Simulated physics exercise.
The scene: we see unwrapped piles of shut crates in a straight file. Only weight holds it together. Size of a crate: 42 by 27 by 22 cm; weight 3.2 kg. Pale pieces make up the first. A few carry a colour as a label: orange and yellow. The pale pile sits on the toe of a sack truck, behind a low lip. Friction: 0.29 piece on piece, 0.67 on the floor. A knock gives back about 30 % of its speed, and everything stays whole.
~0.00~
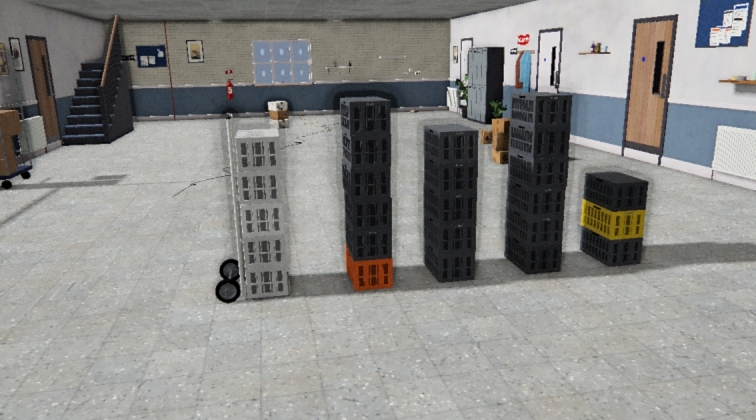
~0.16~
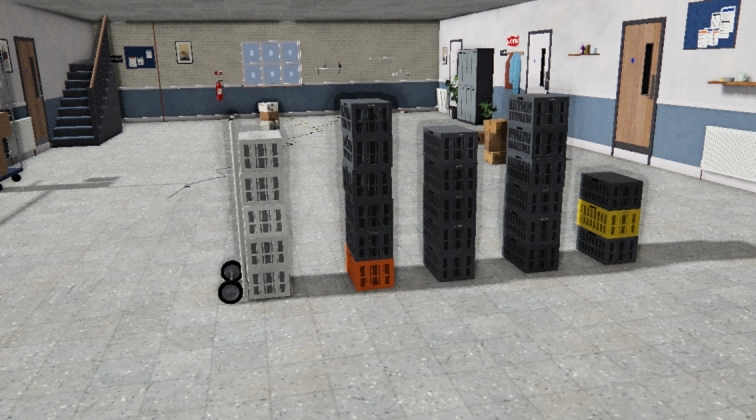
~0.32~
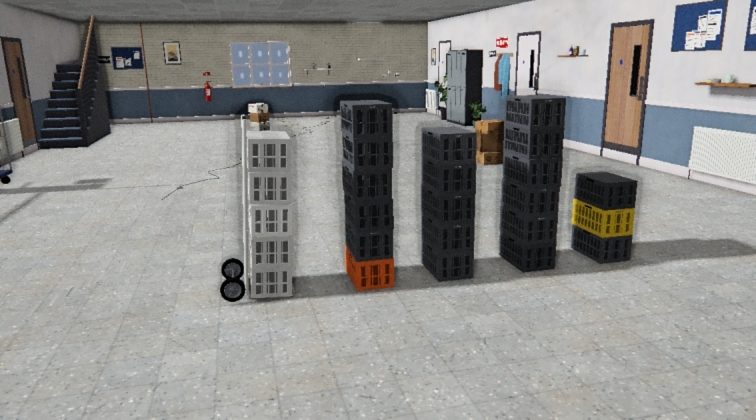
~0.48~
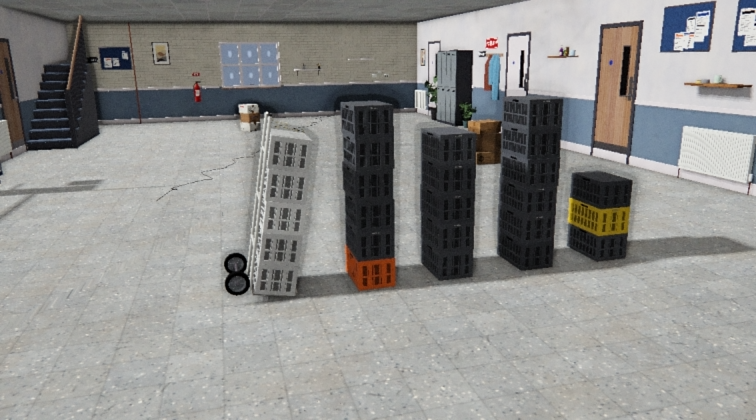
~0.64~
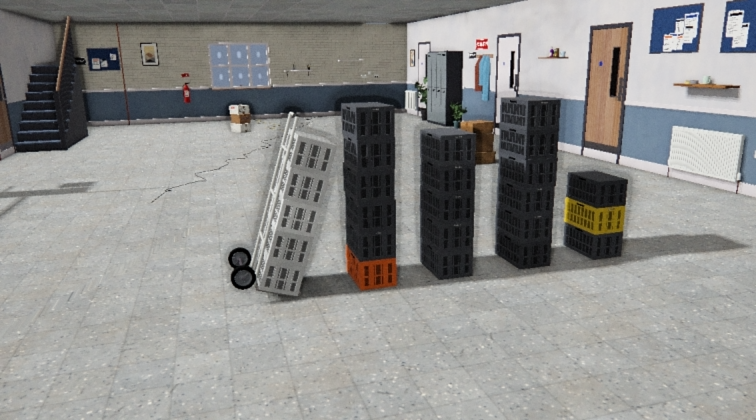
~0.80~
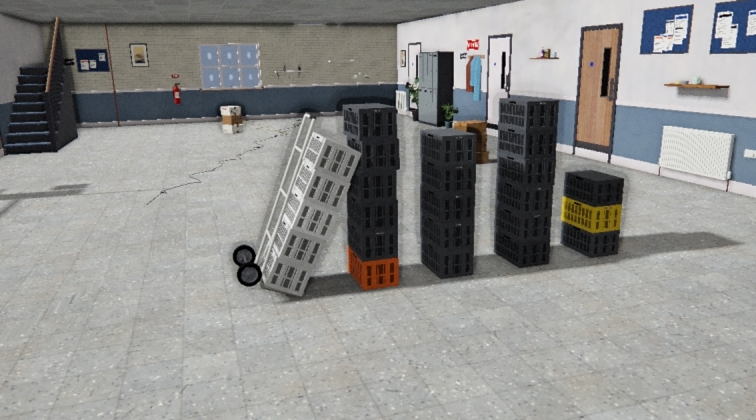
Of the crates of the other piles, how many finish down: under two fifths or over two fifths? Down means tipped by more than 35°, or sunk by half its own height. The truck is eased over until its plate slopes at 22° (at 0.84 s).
Over two fifths of them.
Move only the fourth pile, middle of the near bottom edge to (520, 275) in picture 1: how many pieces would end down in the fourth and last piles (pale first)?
In that case fourth 6, last 2.
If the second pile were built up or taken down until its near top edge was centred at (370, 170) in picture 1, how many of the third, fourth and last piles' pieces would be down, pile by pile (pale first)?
Then third 5, fourth 6, last 3.
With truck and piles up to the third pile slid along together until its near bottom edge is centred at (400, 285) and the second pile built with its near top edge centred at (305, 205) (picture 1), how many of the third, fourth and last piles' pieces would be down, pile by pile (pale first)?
Then third 5, fourth 5, last 2.
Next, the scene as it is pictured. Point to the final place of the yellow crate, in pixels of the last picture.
At about (665, 226).
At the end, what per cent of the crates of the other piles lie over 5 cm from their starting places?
It is 100 per cent.
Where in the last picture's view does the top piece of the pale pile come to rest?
Around (409, 206).
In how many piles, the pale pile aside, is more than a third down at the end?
4 in all.
Around 1.52 s, 5 of the pale pile down; none of the 20 other crates down, 6 disturbed; orange crate tipped 13°.
Around 2.14 s, 5 of the pale pile down; 6 of the 20 other crates down; orange crate tipped 37°.
Around 2.76 s, 5 of the pale pile down; 13 of the 20 other crates down; orange crate tipped 34°; yellow crate tipped 7°.
Around 3.44 s, 5 of the pale pile down; 19 of the 20 other crates down; yellow crate on its side; orange crate tipped 34°.
Finally (5.6 s), 5 of the pale pile down; 19 of the 20 other crates down; yellow crate upside down; orange crate tipped 34°. That is 95 per cent. Seen by the last camera, middles, yellow crate near (665, 226), orange crate near (382, 256).
